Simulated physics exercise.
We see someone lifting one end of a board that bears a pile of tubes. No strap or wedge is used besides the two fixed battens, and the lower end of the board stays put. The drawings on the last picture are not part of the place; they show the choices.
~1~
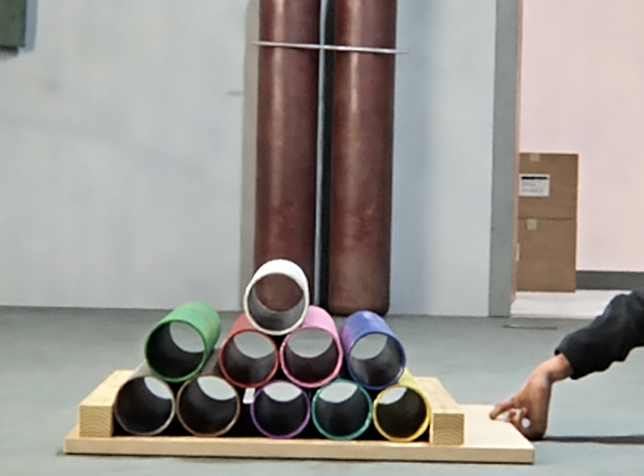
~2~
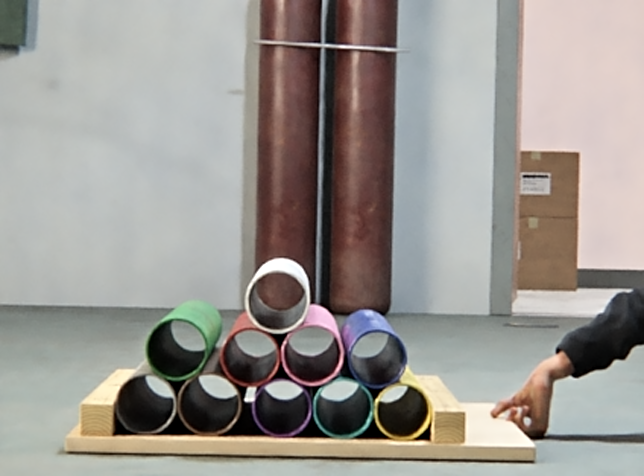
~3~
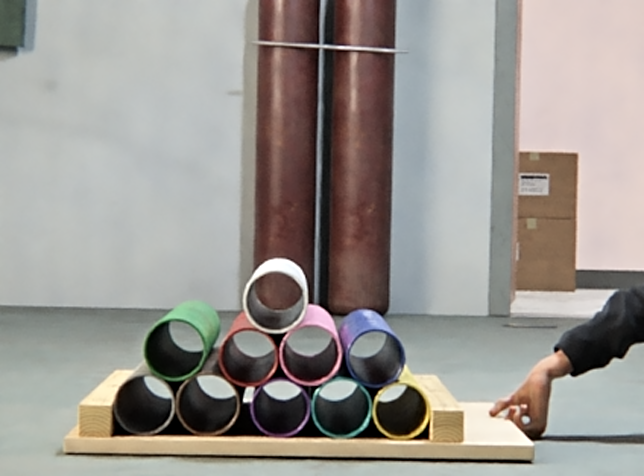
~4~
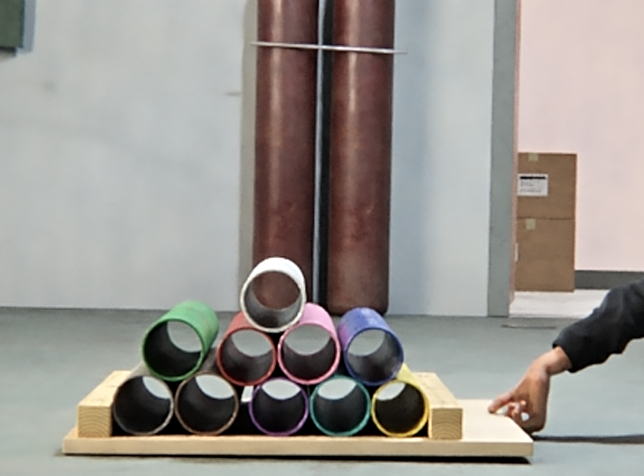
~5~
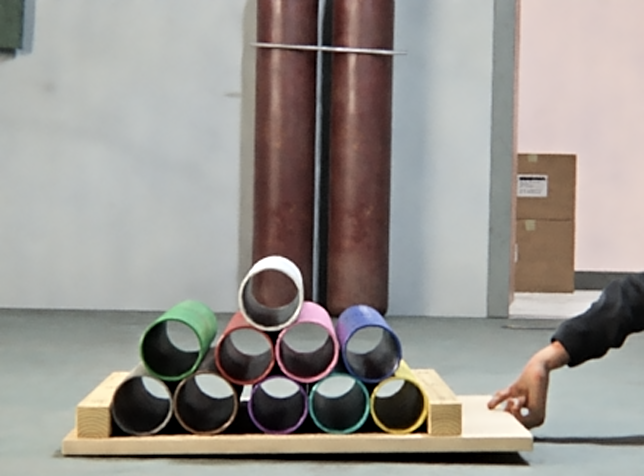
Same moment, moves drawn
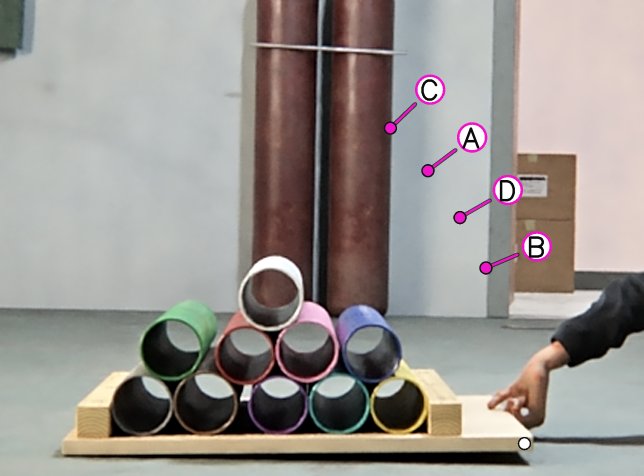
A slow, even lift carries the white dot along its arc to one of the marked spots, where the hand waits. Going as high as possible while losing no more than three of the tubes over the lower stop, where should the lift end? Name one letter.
The highest mark that will do is B.
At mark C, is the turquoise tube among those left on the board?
The turquoise tube: Yes.
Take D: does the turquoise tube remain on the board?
Yes, with D.
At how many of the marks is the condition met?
One of the four.
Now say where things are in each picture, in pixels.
In the first picture, turquoise tube (342, 410); yellow tube (402, 413); blue tube (377, 360).
In the second picture, blue tube (378, 359); pink tube (312, 355).
In the third picture, board (299, 411); yellow tube (401, 411); blue tube (376, 358); grey tube (145, 404).
In the fourth picture, board (298, 410); grey tube (143, 404); brown tube (207, 404).
In the fifth picture, board (298, 408); grey tube (142, 405); brown tube (206, 403).
On the marked copy, A at (428, 171); B at (486, 268); C at (391, 128); D at (460, 218); the white dot at (524, 444).
Taking B. A third of the way, board at 15°.
Two thirds of the way, board at 24°.
When it is over, board at 24°, none over the low batten.
As for the rest, A five over the low batten; C five over the low batten; D four over the low batten (pink, green, red, white).
